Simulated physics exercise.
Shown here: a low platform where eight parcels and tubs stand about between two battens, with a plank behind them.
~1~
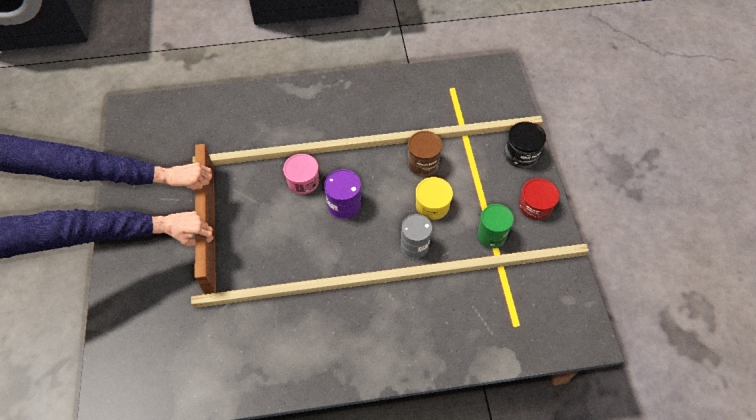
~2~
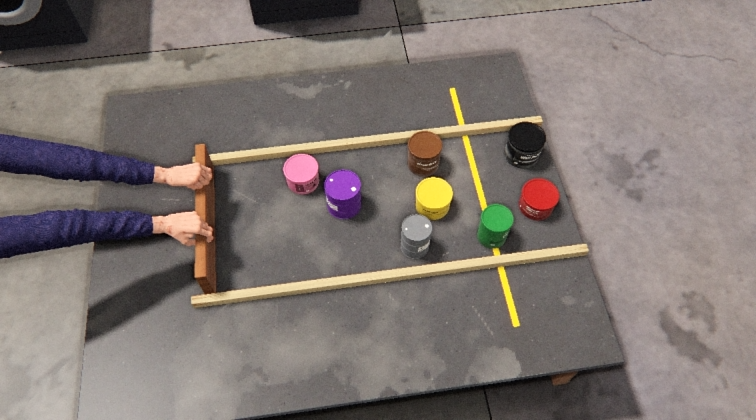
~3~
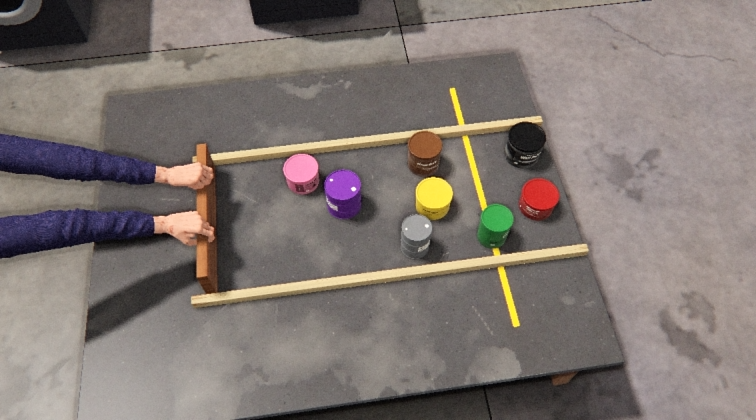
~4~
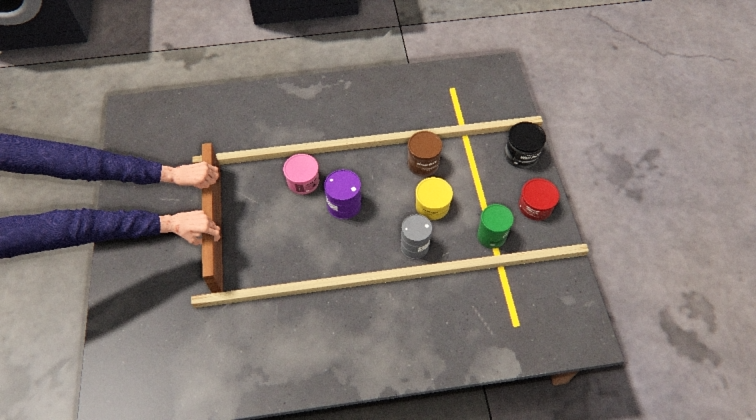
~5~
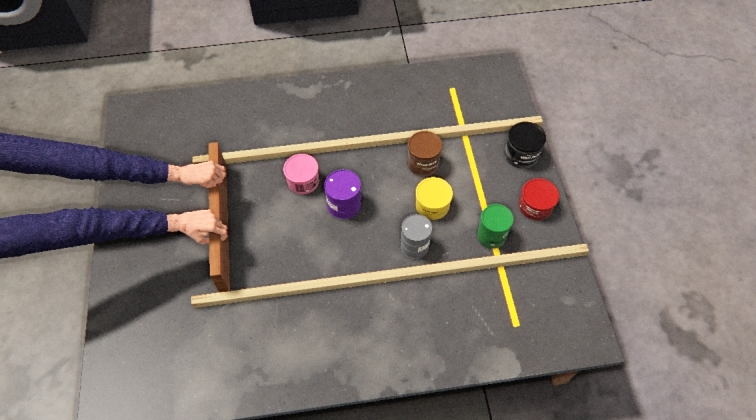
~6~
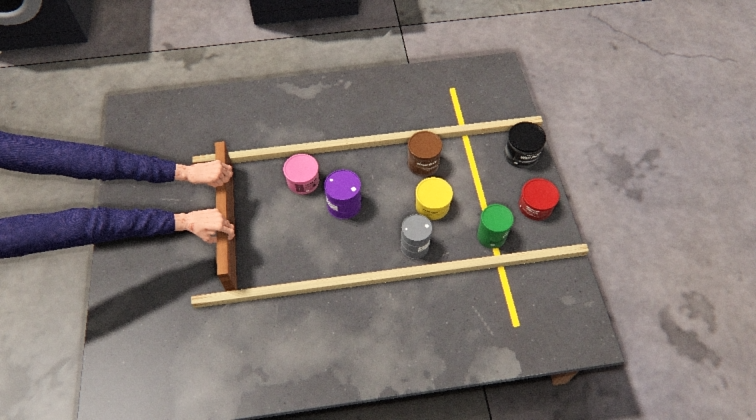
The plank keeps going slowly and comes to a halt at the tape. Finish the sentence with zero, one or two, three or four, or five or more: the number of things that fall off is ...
The number of things that fall off is zero.
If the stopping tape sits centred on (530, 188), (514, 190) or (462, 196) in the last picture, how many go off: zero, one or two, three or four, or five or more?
In order: Three to four; one or two; none.
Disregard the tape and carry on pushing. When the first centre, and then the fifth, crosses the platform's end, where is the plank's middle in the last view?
At (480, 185) for the first, at (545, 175) for the fifth.
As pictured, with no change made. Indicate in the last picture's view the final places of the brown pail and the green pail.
First (517, 136), then (539, 226).
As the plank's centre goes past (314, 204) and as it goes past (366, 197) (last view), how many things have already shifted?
1 at one spot and 2 at the other.
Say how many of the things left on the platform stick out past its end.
The number overhanging is 1.
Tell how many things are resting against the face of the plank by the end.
That makes 3.
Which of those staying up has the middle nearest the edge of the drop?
Foremost, the black pail.
Soon after, none off yet; black pail at rest near (524, 146); red pail at rest near (538, 200); green pail at rest near (494, 227).
At rest, the number that fall off is zero.
